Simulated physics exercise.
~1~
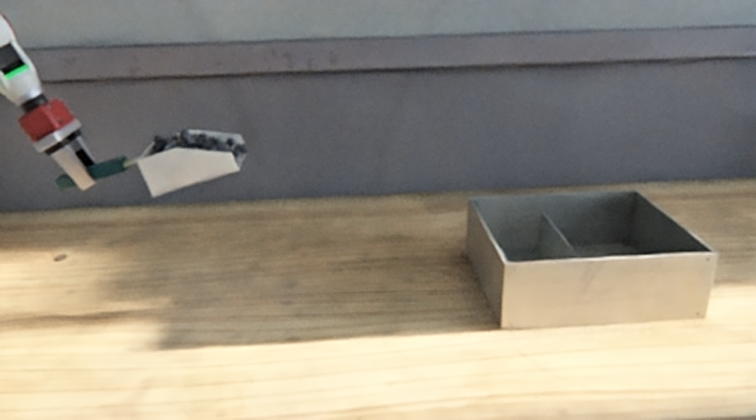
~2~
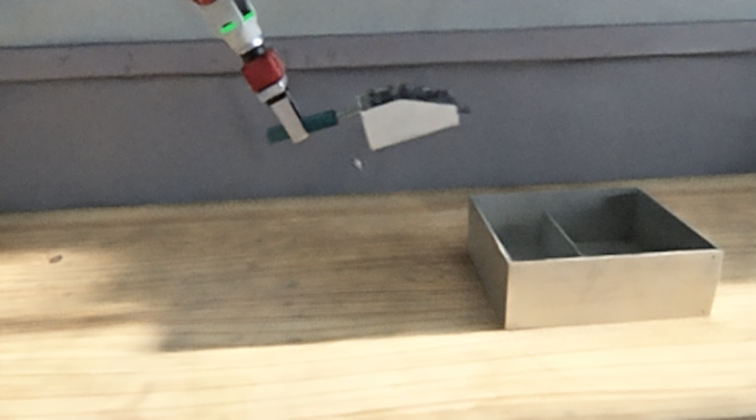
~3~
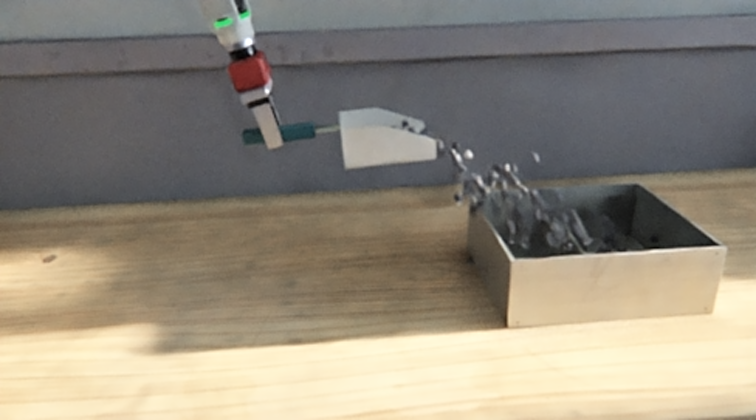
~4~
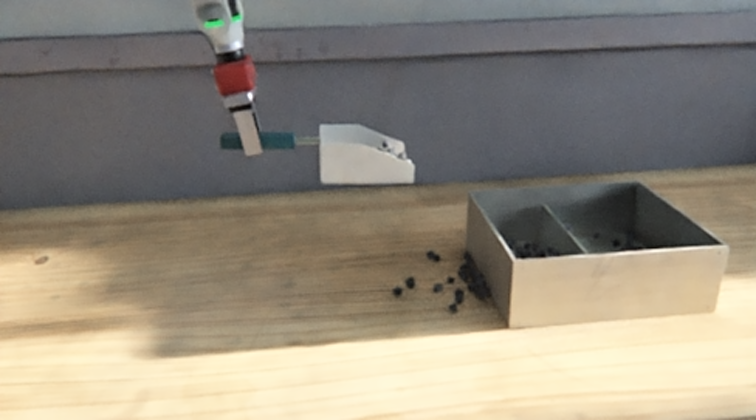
Dark pebbles flew off a white scoop as a robot arm swung it right and then drew it back, scattering them into both parts of a divided metal box, while some ended up on the wooden table beside it and others stayed in the scoop.
